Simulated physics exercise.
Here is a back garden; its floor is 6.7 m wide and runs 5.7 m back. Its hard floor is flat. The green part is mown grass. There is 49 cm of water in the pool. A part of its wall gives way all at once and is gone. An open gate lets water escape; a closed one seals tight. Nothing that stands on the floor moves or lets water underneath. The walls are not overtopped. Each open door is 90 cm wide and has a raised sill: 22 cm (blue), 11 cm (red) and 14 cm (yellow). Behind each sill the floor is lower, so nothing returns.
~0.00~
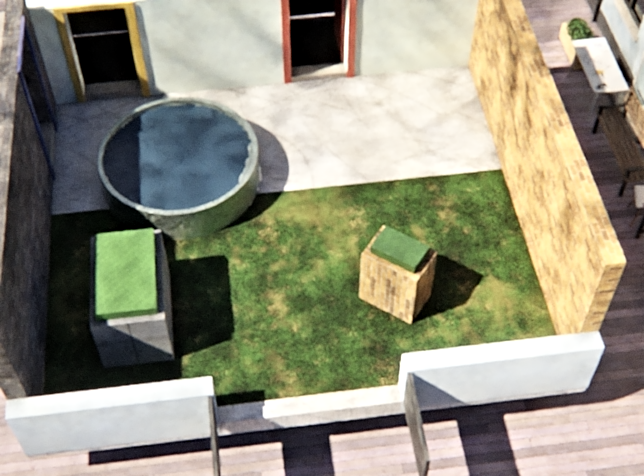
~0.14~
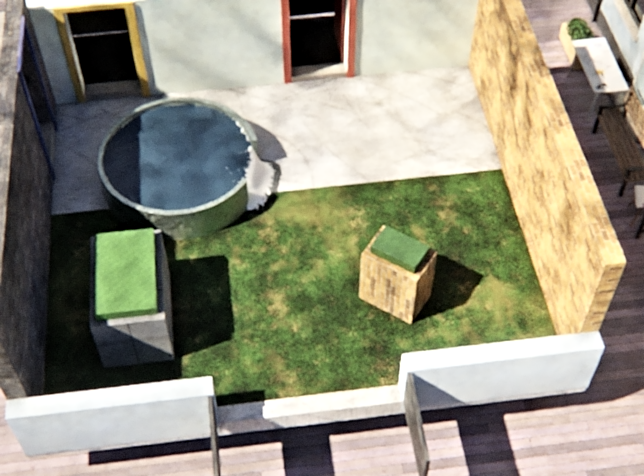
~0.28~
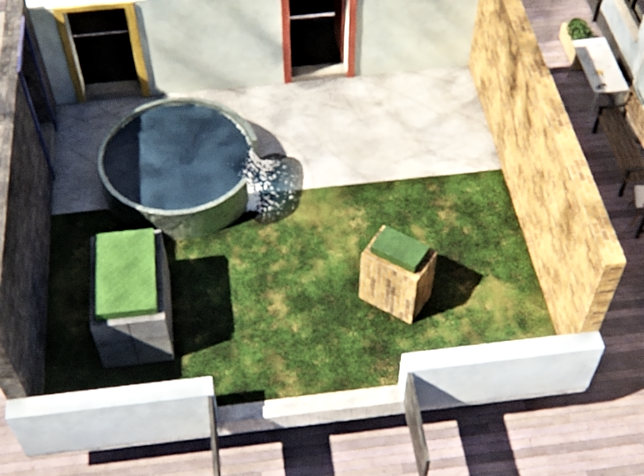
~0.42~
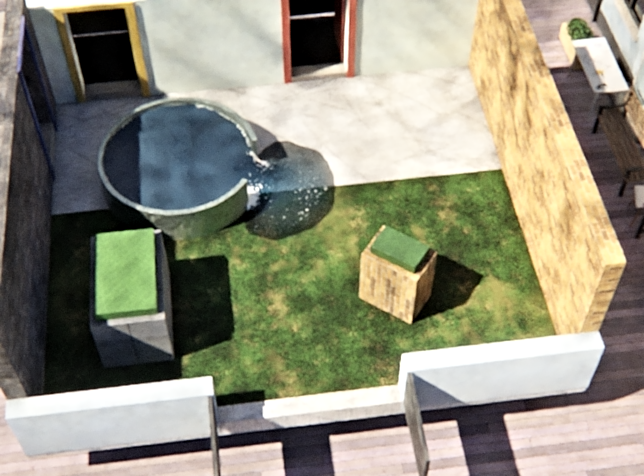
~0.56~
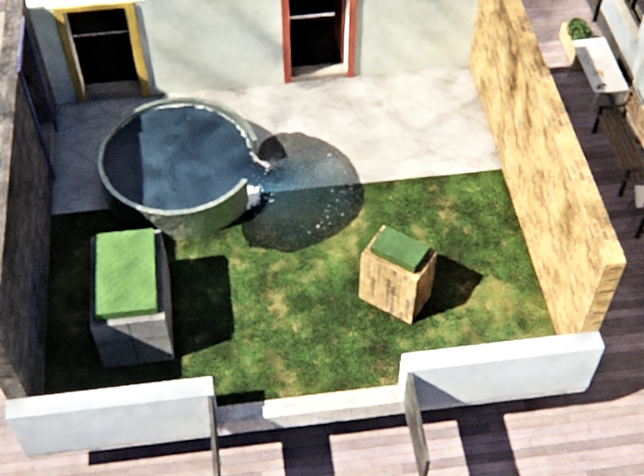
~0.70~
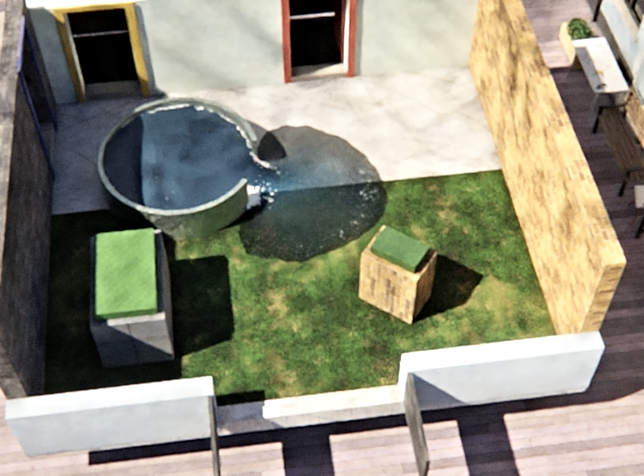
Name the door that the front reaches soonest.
It arrives first at the red door.
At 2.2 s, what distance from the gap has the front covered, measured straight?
Roughly 3.8 m.
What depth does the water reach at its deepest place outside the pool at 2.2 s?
About 21 cm.
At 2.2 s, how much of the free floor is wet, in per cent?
About 35 per cent.
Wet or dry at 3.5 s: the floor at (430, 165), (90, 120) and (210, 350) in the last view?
In turn: Flooded, dry, not reached.
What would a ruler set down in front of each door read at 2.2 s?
In cm: Blue 0, red 0, yellow 0.
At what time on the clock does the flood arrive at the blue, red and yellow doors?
Arrival: Blue 9.5 s, red 2.4 s, yellow 8.0 s.
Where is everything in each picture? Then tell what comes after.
In the first picture, the pool at (179, 156) is whole and still, 49 cm deep.
In the second picture, water pours out at (253, 179) and has run 0.5 m, to (269, 164); deepest outside 23 cm, 49 cm at the pool's back.
In the third picture, water pours out at (253, 180) and has run 0.7 m, to (292, 162); deepest outside 24 cm, 49 cm at the pool's back.
In the fourth picture, the front is at (328, 201), 1.1 m from the gap at (253, 180); 1.5 m2 of floor is under water; 49 cm left at the back of the pool.
In the fifth picture, the front is at (357, 201), 1.5 m from the gap at (253, 180); 2.4 m2 of floor is under water; 49 cm left at the back of the pool.
In the sixth picture, water pours out at (253, 179) and has run 1.9 m, to (379, 205); deepest outside 29 cm, 49 cm at the pool's back.
After 1.4 s water covers 20 % of the floor and is deepest (24 cm) near (263, 183); blue door not reached, red door not reached, yellow door not reached.
After 2.2 s water covers 35 % of the floor and is deepest (21 cm) near (263, 183); blue door not reached, red door not reached, yellow door not reached.
After 3.5 s water covers 50 % of the floor and is deepest (17 cm) near (263, 183); blue door not reached, red door reached at 2.4 s, yellow door not reached.
After 6.0 s water covers 65 % of the floor and is deepest (12 cm) near (428, 157); blue door not reached, red door reached at 2.4 s, yellow door not reached.
After 10.0 s water covers 85 % of the floor and is deepest (8 cm) near (463, 78); blue door reached at 9.7 s, red door reached at 2.4 s, yellow door reached at 8.0 s.
